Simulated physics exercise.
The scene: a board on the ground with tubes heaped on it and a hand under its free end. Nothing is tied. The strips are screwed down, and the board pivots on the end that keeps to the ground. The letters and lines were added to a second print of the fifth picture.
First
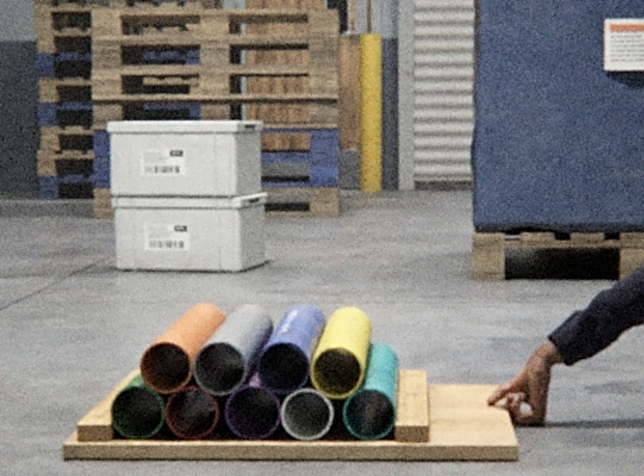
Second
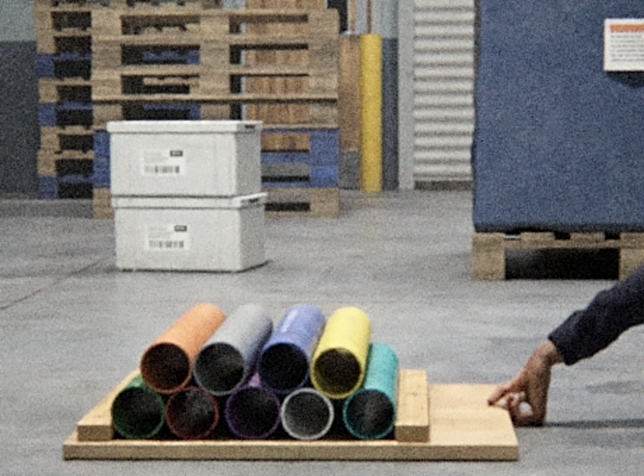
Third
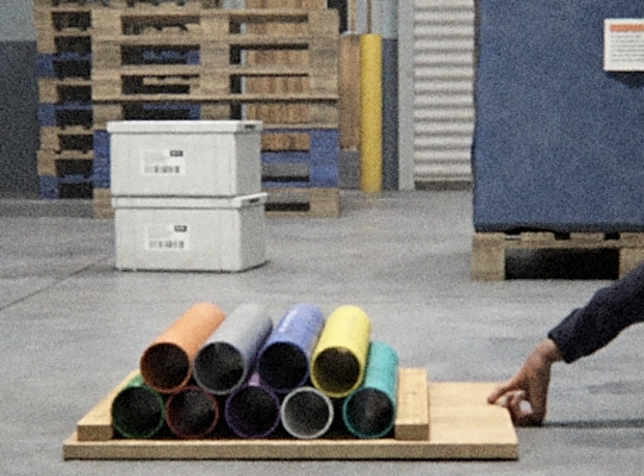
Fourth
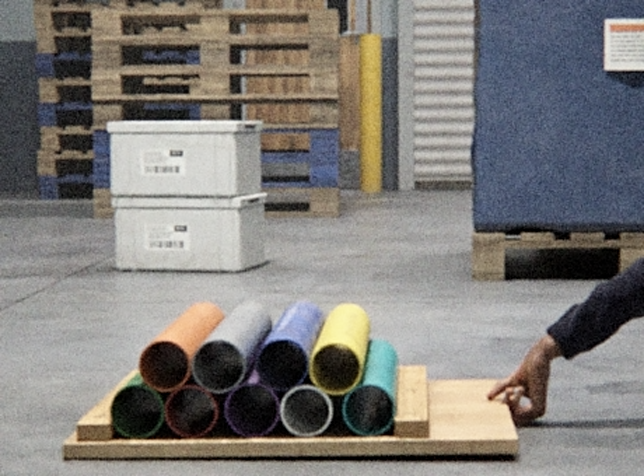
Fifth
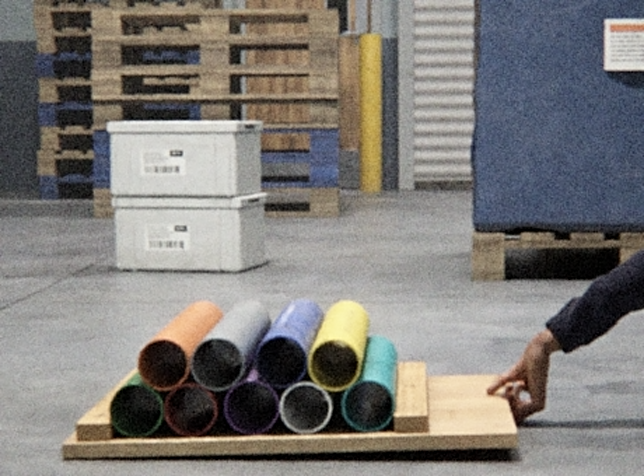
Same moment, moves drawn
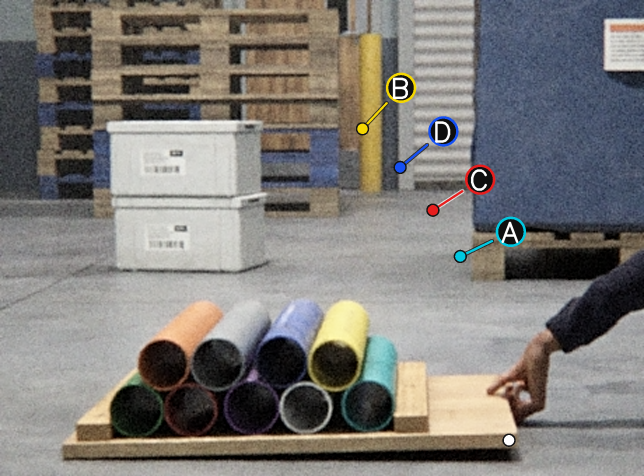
A hand at the right gripped the free end of a wooden board stacked with two rows of colorful tubes, stayed nearly still at first, then raised that end very slightly.
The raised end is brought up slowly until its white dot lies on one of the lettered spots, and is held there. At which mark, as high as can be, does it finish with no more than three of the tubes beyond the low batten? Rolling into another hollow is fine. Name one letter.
The answer is mark A.
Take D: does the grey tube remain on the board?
No.
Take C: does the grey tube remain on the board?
No.
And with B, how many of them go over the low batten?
The count is four.
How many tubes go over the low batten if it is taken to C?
It comes to four.
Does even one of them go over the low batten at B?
Yes, at B.
On the marked copy, A at (460, 256); B at (363, 129); C at (433, 210); D at (400, 168); the white dot at (509, 440).
With A. Early on, board at 16°.
Further on, board at 26°.
At the end, board at 26°, none over the low batten.
As for the rest, B four over the low batten (blue, yellow, grey, orange); C four over the low batten (blue, yellow, grey, orange); D four over the low batten (blue, yellow, grey, orange).
